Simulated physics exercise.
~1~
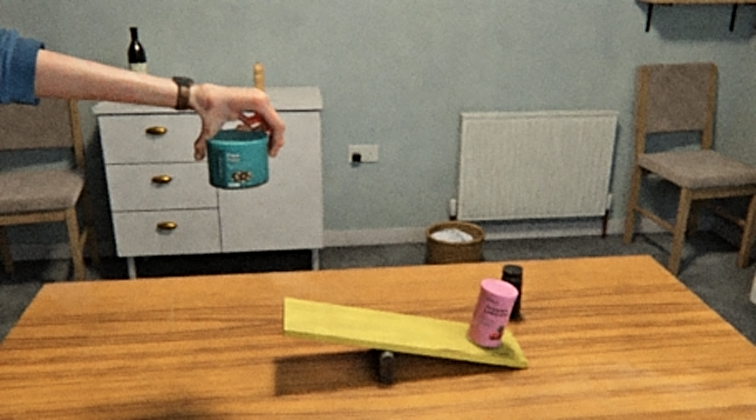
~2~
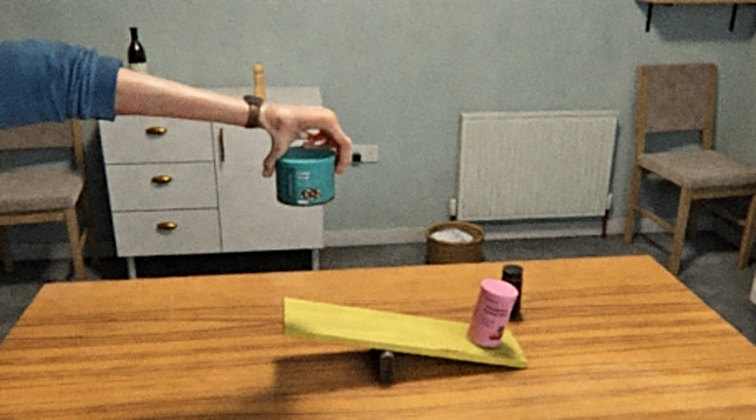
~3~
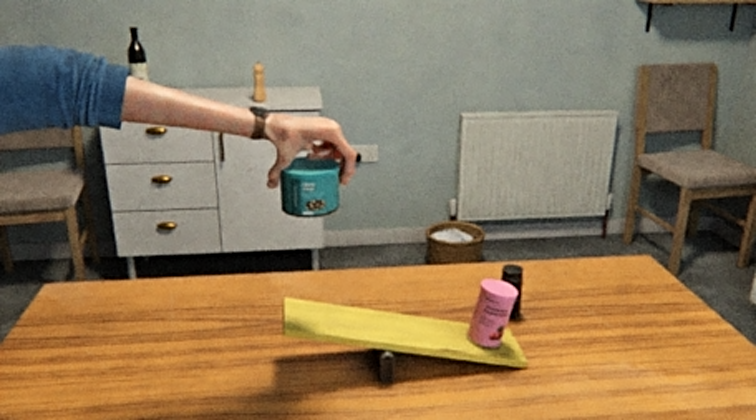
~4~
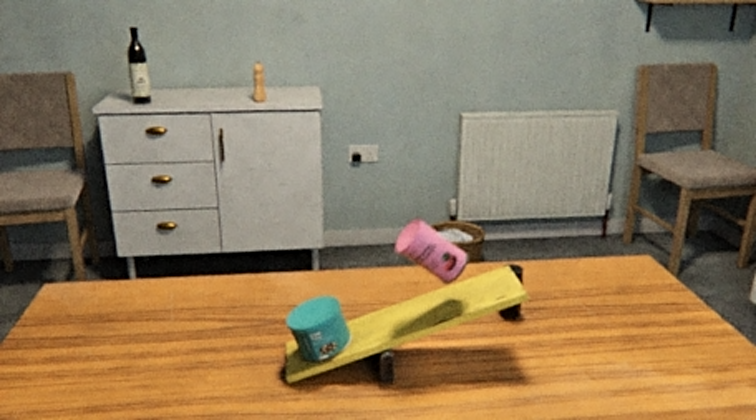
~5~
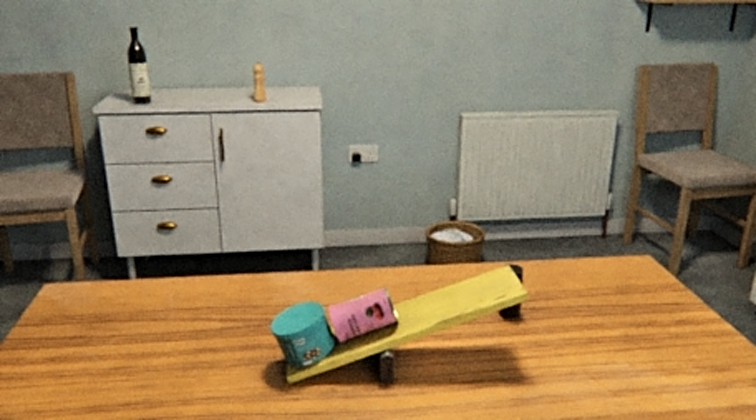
A hand holds a turquoise tub above the raised left end of a yellow plank, which rests across a small dark block on a wooden table, seen from the front in a room with a white cabinet and a radiator. A pink tin stands tilted on the plank's low right end, with a black shaker just behind. The hand moves right, dips slightly and lets go. The tub lands on the left end, the plank swings over, and the pink tin flies up and leftward. It ends on its side against the tub, with the plank's right end raised.
